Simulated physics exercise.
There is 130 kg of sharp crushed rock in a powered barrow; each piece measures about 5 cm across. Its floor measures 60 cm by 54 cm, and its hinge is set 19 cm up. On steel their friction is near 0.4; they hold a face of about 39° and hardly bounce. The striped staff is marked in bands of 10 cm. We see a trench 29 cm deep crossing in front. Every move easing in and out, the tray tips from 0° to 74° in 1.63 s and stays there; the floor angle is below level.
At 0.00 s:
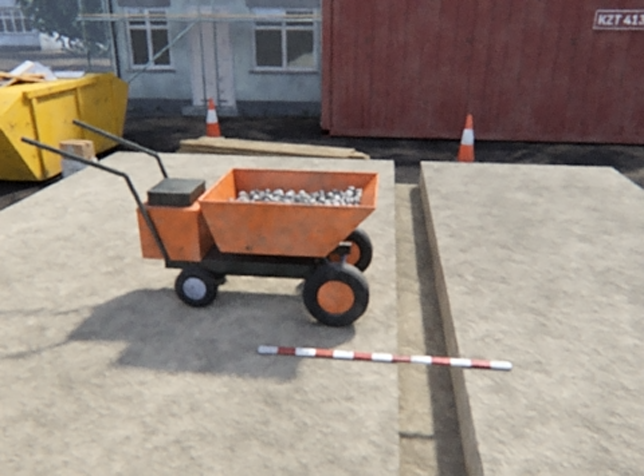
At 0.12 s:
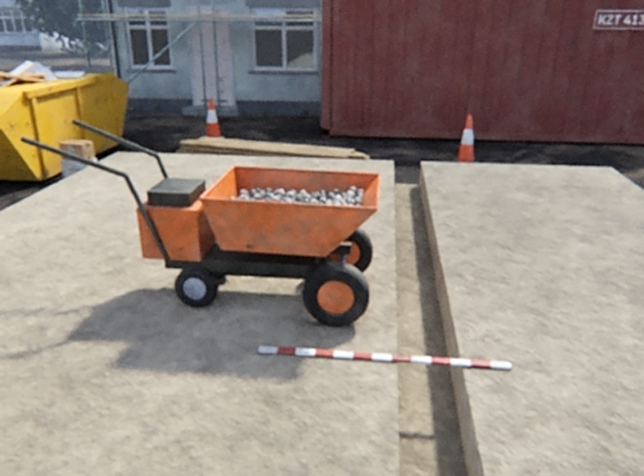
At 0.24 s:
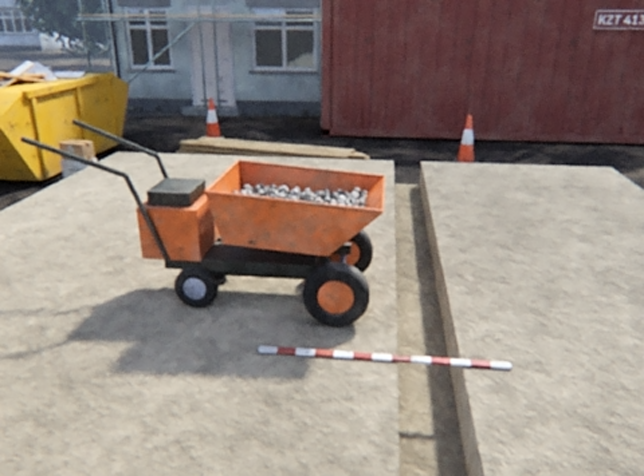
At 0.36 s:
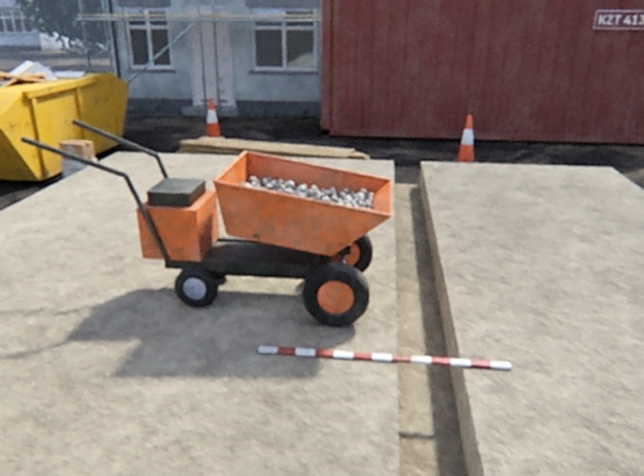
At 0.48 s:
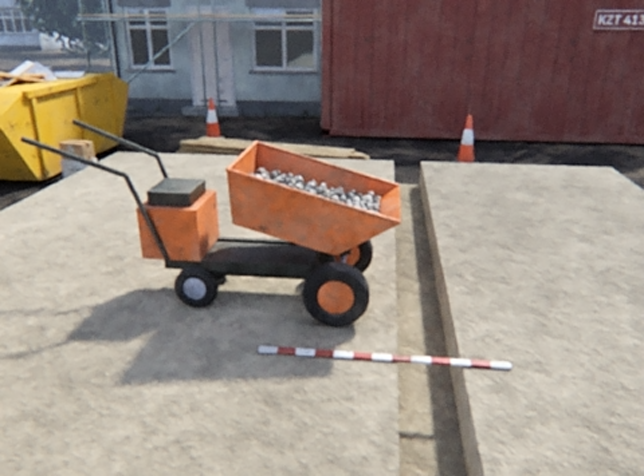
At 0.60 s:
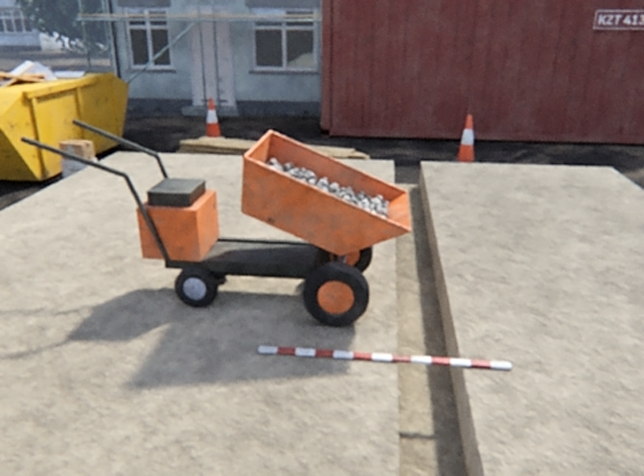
An orange powered barrow loaded with broken grey rock stood still beside a trench in pale ground, and its tray tilted slowly, then more steeply, the back rising as the front lip dipped rightward.
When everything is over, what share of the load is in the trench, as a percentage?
Close to 53 in a hundred.
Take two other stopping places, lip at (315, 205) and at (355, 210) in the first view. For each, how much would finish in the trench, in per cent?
It'd be around 95 per cent and after that around 80 per cent.
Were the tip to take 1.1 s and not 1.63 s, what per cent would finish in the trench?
About 50%.
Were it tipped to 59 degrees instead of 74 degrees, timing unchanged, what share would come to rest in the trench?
Around 15 per cent would finish in the trench.
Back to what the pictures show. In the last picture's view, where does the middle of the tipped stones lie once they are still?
(445, 320).
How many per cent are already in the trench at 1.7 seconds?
Around 10 per cent of it.
After 1.2 s the floor is at 62°; 100 % in the tray; the foremost stones are at (430, 269).
After 1.7 s the floor is at 74°; 67 % in the tray, 11 % in the trench, 22 % past the trench; the foremost stones are at (504, 312).
After 2.1 s the floor is at 74°; 31 % in the tray, 23 % in the trench, 45 % past the trench; the foremost stones are at (569, 320).
After 4.0 s the floor is at 74°; 3 % in the tray, 53 % in the trench, 44 % past the trench; the foremost stones are at (581, 318).
